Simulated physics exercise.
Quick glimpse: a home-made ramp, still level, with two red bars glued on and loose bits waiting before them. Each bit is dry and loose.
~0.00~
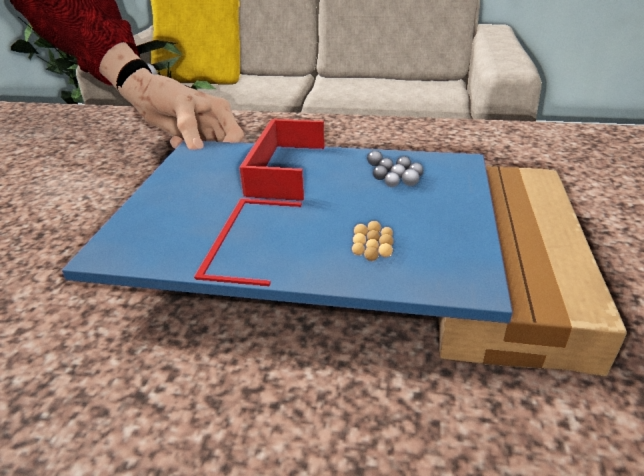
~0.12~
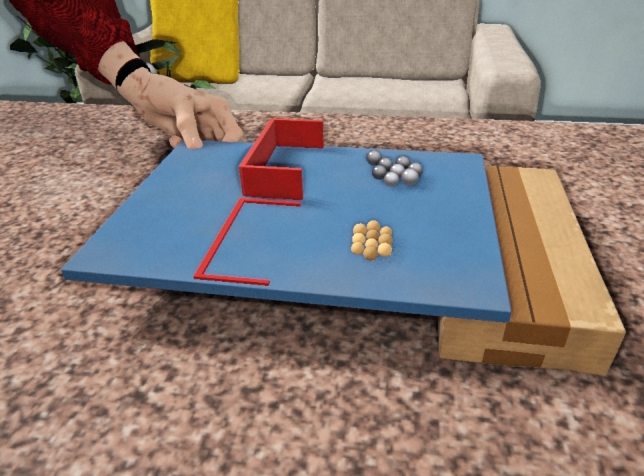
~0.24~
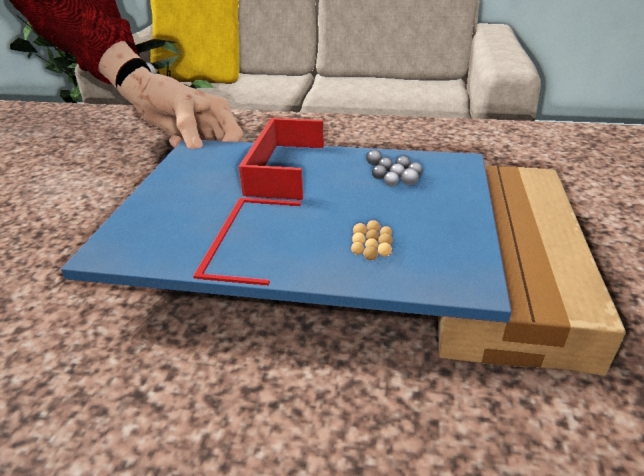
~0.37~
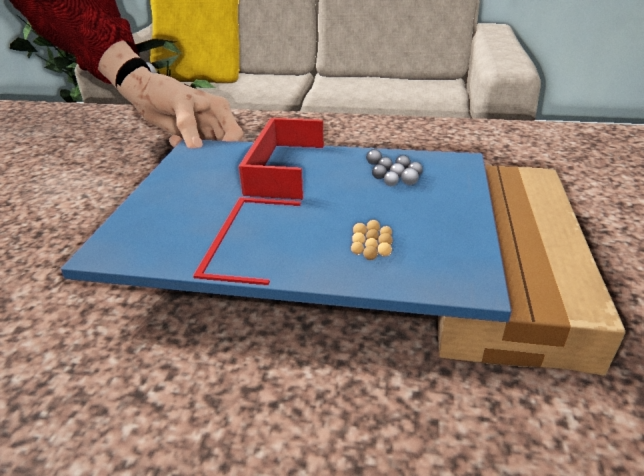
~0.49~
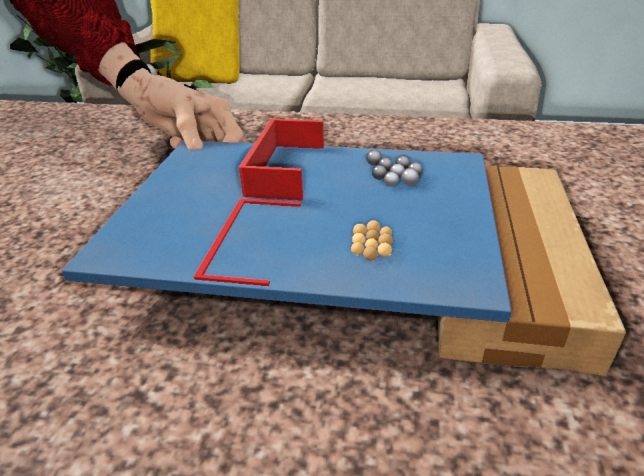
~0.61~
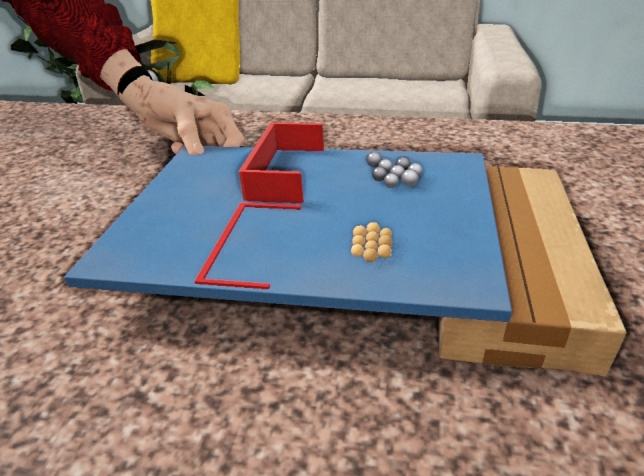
In a living room with a pale sofa and a yellow cushion behind, a speckled stone-like surface is seen from slightly above, the camera still. A hand in a dark red sleeve holds the left end of a blue board resting on a wooden box at right, with red bars, grey balls behind and tan beads nearer. The hand barely lowers its end at the last, and the pieces stay put.
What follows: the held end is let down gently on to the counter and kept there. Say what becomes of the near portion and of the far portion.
So, the near portion crosses its bar, and the Far portion? It gets no further than its bar.
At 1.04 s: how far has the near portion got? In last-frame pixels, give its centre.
Roughly pixel (342, 250).
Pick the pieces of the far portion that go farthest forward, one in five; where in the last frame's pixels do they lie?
It comes to rest around (268, 196) in the last picture.
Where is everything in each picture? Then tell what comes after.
The first picture shows held end of the board near (80, 269), level; box near (508, 249), low, a small part of the board's length; near portion near (373, 236), a few round wooden beads; far portion near (398, 172), a few steel balls; near bar near (223, 235), much lower than a piece; far bar near (261, 155), taller than the pieces.
The second picture shows held end of the board near (79, 269), level; far portion near (397, 171).
The third picture shows held end of the board near (79, 268), level; near portion near (373, 236).
The fourth picture shows held end of the board near (79, 268), level; far portion near (397, 171).
The fifth picture shows held end of the board near (80, 270), level; near portion near (373, 236).
The sixth picture shows held end of the board near (82, 276), down by 1°; box near (508, 249); near portion near (373, 238), not moving; far portion near (397, 172), not moving; near bar near (223, 239); far bar near (260, 159).
After 0.80 s, board sloping at 5°; near portion where it was; far portion where it was.
After 1.04 s, board sloping at 9°; near portion on its way down; far portion on its way down.
After 1.31 s, board resting at 9°; near portion has reached its bar; far portion has reached its bar.
In the end (2.7 s), board resting at 9°; near portion near two thirds past its bar; far portion gathered behind its bar.
